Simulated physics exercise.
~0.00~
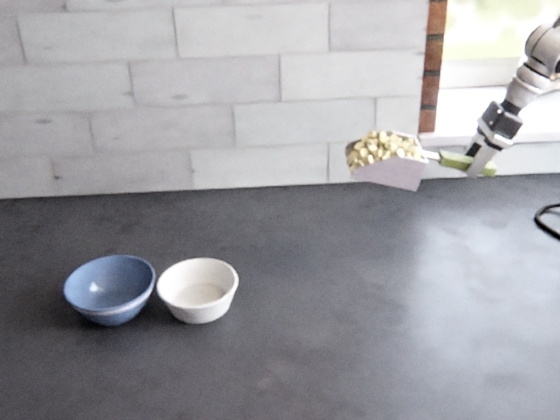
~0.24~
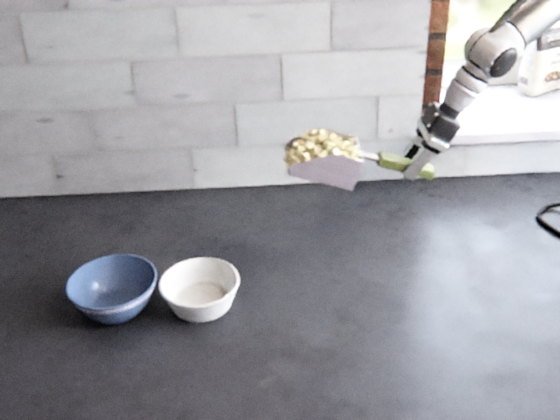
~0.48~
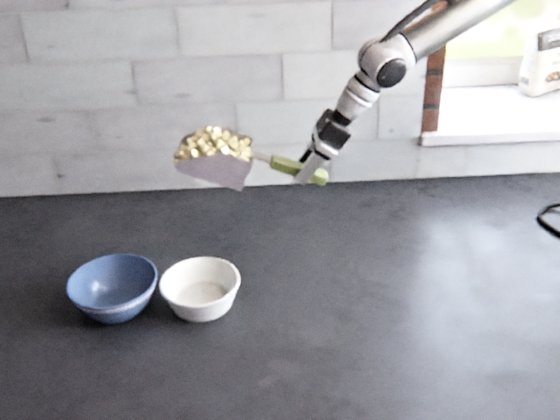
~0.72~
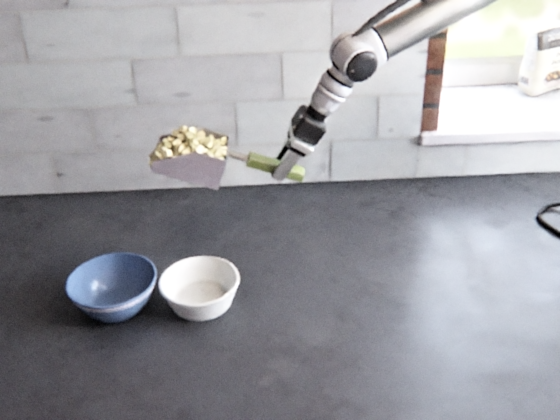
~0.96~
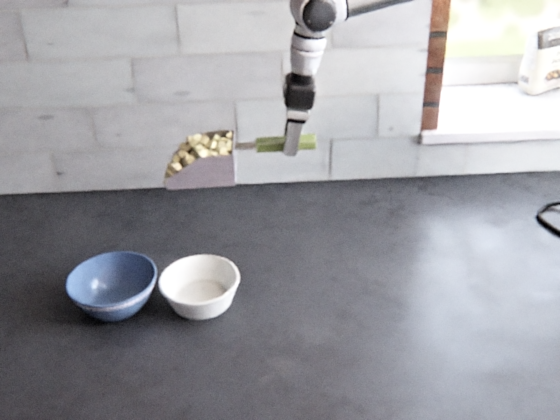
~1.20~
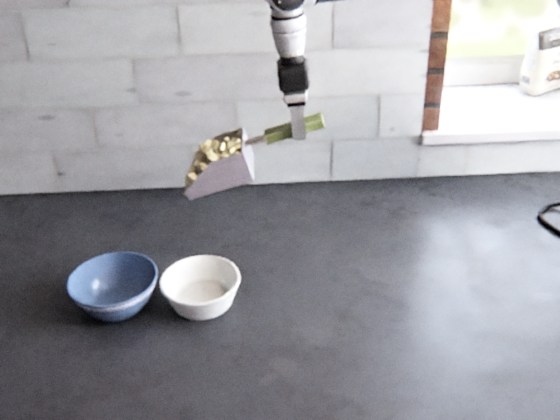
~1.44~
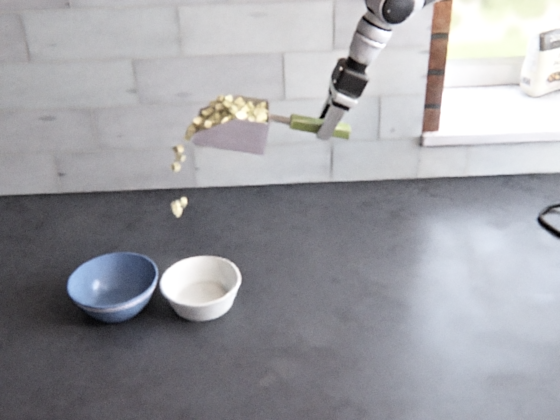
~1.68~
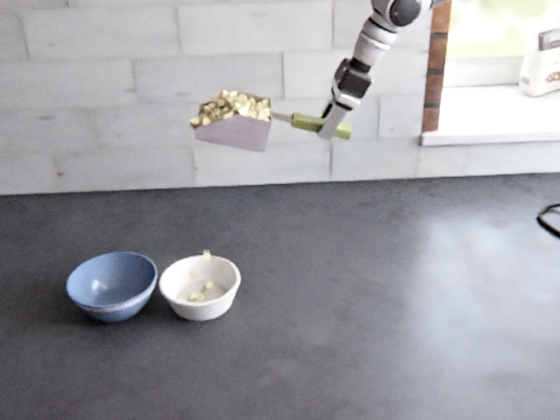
A robot arm gripping a green-handled scoop heaped with pale, yellowish pieces moves it leftward above a dark grey tabletop, seen from the front and slightly above. A blue bowl stands at the left with a smaller white bowl just to its right, before a pale brick wall with a window at the upper right. The arm carries the scoop toward the bowls, then swings around and tips it. A few pieces tumble off its front edge and drop toward the white bowl. Finally the scoop hovers nearly level, still heaped, with a few pieces in the white bowl and the blue one empty.
